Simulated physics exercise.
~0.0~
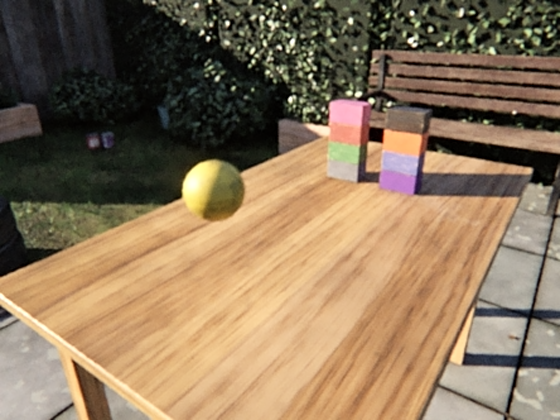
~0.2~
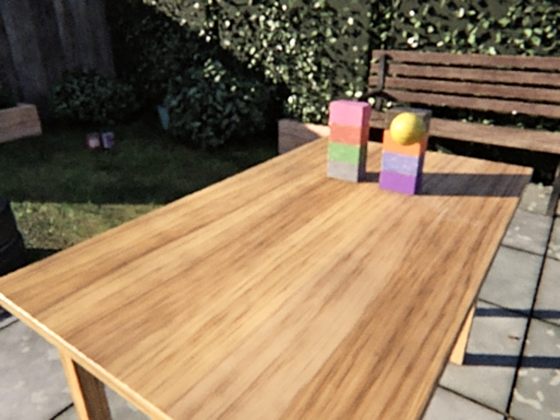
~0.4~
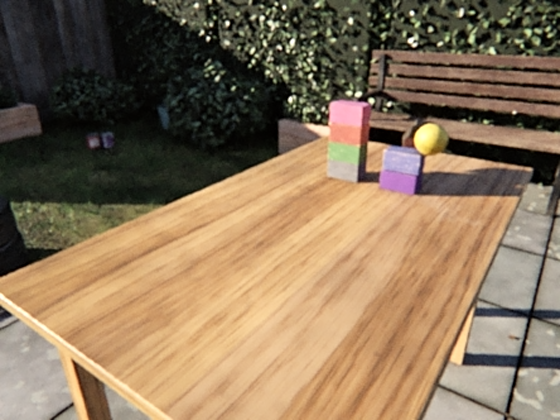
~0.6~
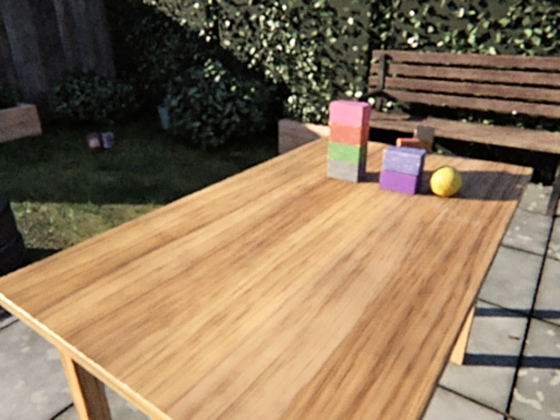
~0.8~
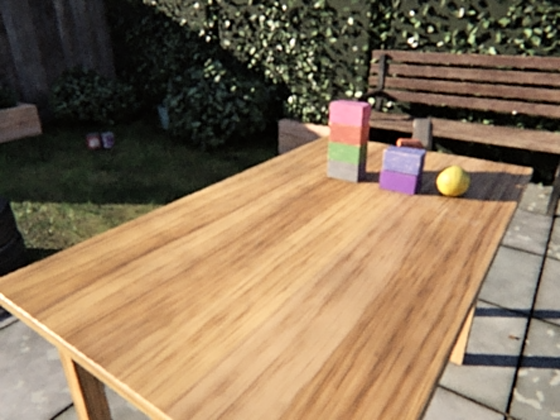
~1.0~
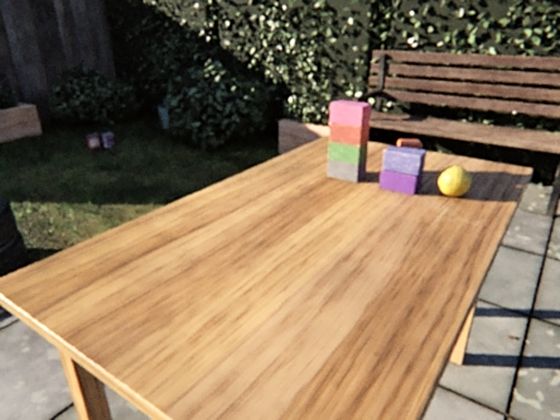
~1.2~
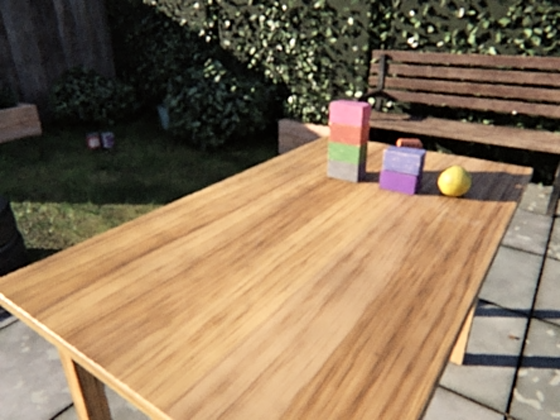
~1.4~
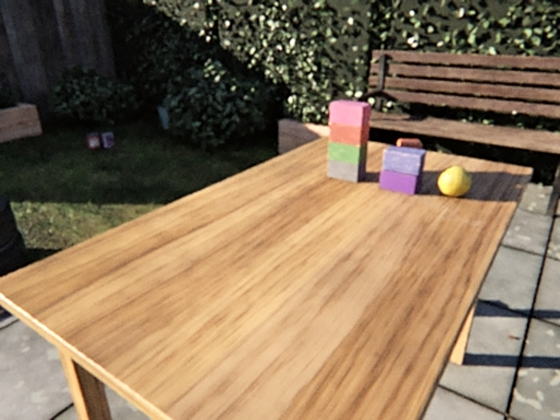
A yellow ball flies rightward over a wooden garden table and hits the right of two block stacks, knocking the black and orange blocks off its top. The ball settles right of the remaining purple blocks, the orange block lies behind them, and the left stack still stands.
